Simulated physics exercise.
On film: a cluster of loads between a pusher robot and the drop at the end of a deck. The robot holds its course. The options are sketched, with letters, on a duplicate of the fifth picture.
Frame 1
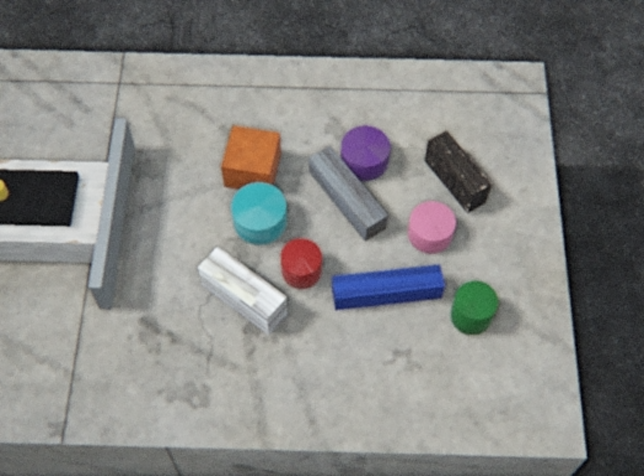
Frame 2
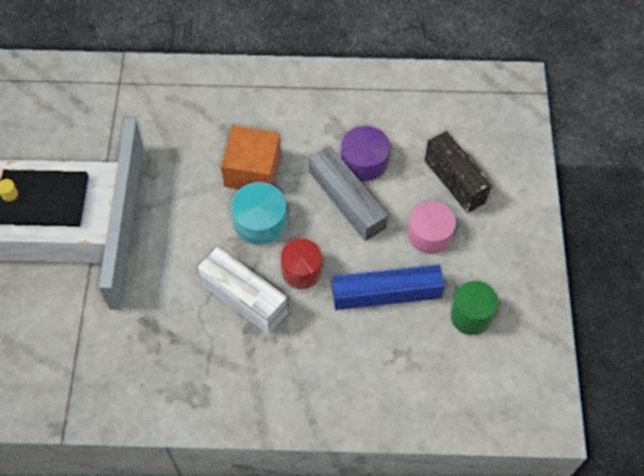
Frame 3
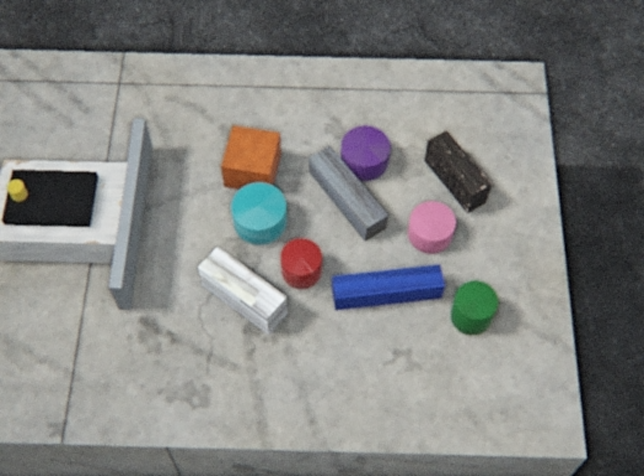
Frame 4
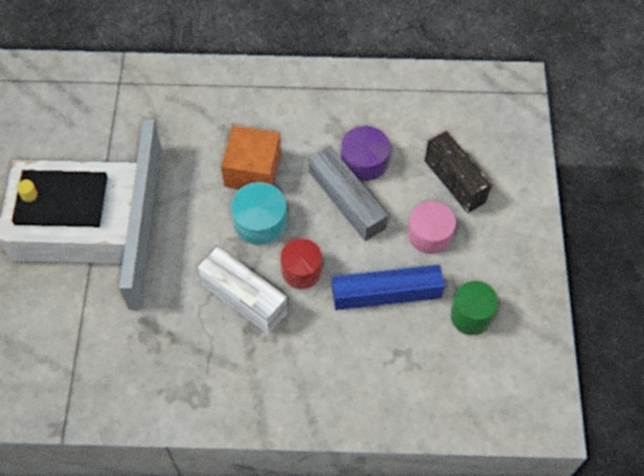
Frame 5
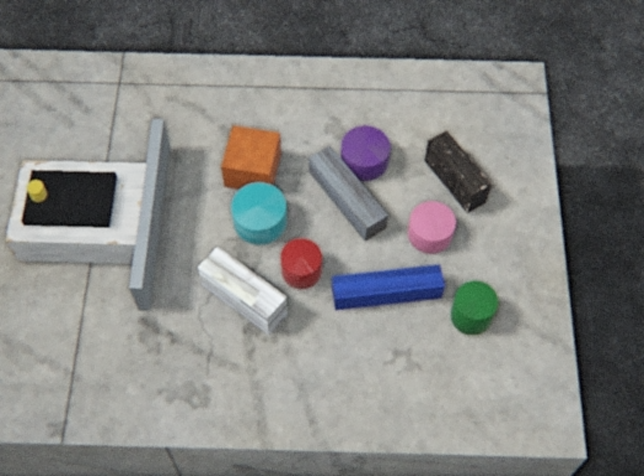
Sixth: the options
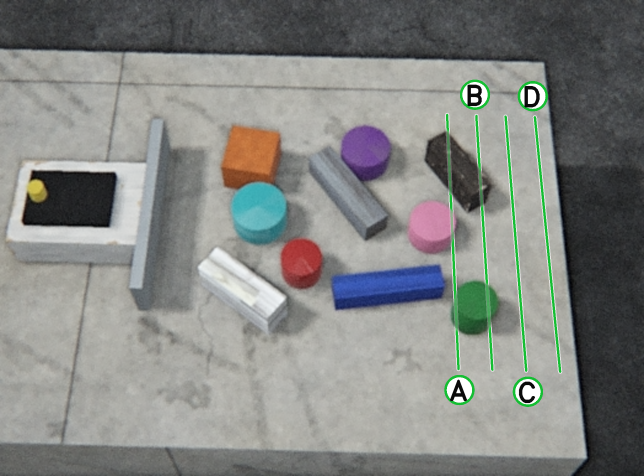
At the start, a white machine with a black top, a small yellow knob and an upright grey plate sits at the left of a pale marble-like deck, apart from a cluster of coloured blocks and cylinders. It slides slowly rightward, narrowing the gap, while the cluster stays still and untouched.
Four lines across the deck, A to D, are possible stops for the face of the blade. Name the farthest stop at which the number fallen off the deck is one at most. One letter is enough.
As far as mark A.
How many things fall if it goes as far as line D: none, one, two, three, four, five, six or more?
By then, six or more.
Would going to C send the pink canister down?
Yes.
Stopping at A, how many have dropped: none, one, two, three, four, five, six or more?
By then, none.
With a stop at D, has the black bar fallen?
Yes.
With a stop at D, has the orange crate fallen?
By then, yes.
On the copy, A at (452, 233); B at (484, 234); C at (515, 234); D at (547, 235).
On A. First, robot (186, 200); white stick (281, 299); orange crate (292, 161).
Then, robot (297, 203); black bar (475, 170); pink canister (475, 228).
Finally, robot (382, 205); pink canister (558, 227); black bar (539, 167); none fallen.
By contrast, B drops two; C drops six; D drops nine.
